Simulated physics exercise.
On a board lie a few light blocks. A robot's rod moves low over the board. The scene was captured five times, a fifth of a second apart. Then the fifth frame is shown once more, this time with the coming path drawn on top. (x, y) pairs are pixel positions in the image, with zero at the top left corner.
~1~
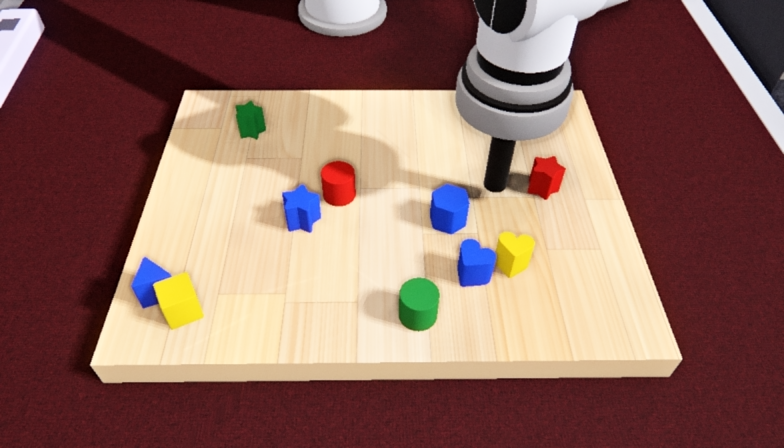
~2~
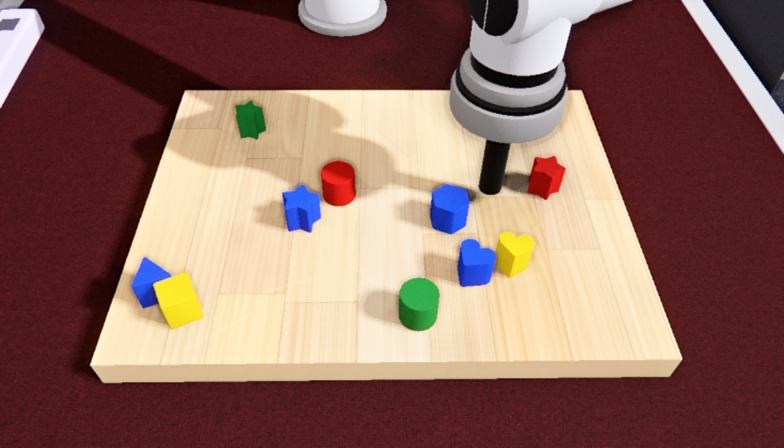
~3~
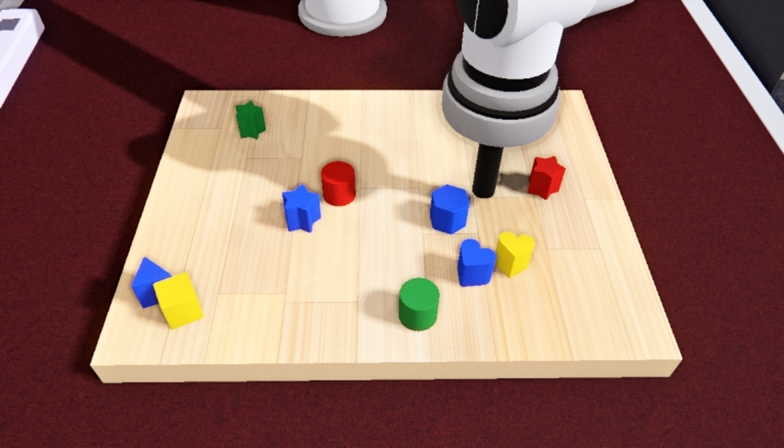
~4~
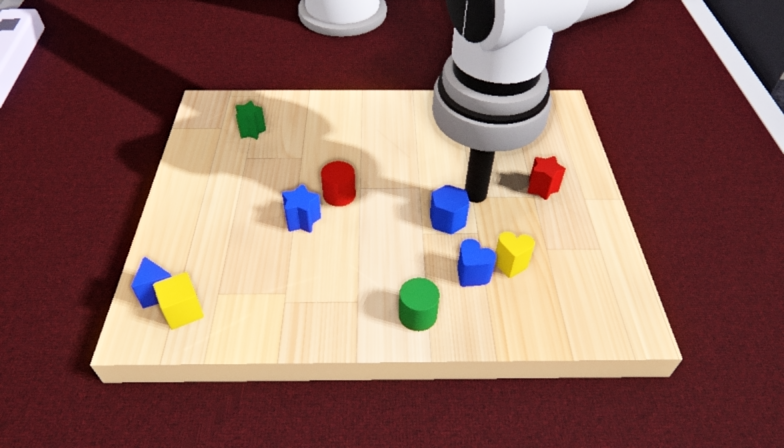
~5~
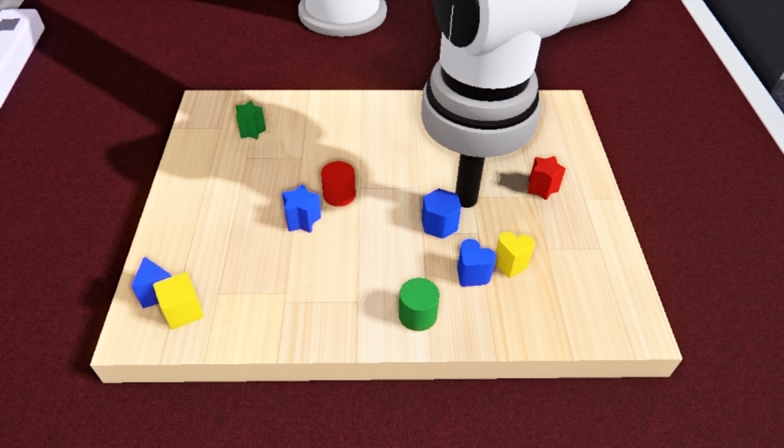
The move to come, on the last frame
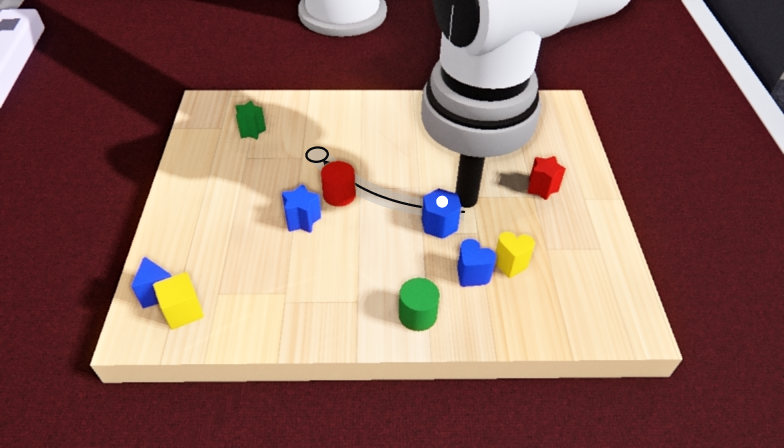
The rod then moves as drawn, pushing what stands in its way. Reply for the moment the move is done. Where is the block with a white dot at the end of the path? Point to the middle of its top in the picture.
For the centre of its top, I'd go with (420, 206).
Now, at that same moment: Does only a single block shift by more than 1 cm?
Final answer: No.
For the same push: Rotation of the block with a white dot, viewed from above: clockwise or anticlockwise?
Counterclockwise rotation.
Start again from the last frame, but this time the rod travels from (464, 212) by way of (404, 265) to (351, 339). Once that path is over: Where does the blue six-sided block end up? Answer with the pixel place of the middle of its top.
My best guess is (378, 229).
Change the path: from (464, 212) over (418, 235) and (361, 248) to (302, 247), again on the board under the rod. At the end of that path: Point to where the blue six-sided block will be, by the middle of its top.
It is at (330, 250).
Drawn move, from (464, 212) by way of (405, 204) and (354, 183) to (317, 155); the dot is on the blue six-sided block.
On the path given first. One third of the way, rod at (405, 191); blue six-sided block at (420, 206), turned 70° anticlockwise.
Two thirds of the way, rod at (353, 171); red round block at (327, 170); blue six-sided block at (420, 206), turned 70° anticlockwise.
At the end, rod at (316, 143); blue star still; red round block at (324, 169); blue six-sided block at (420, 206), turned 70° anticlockwise.
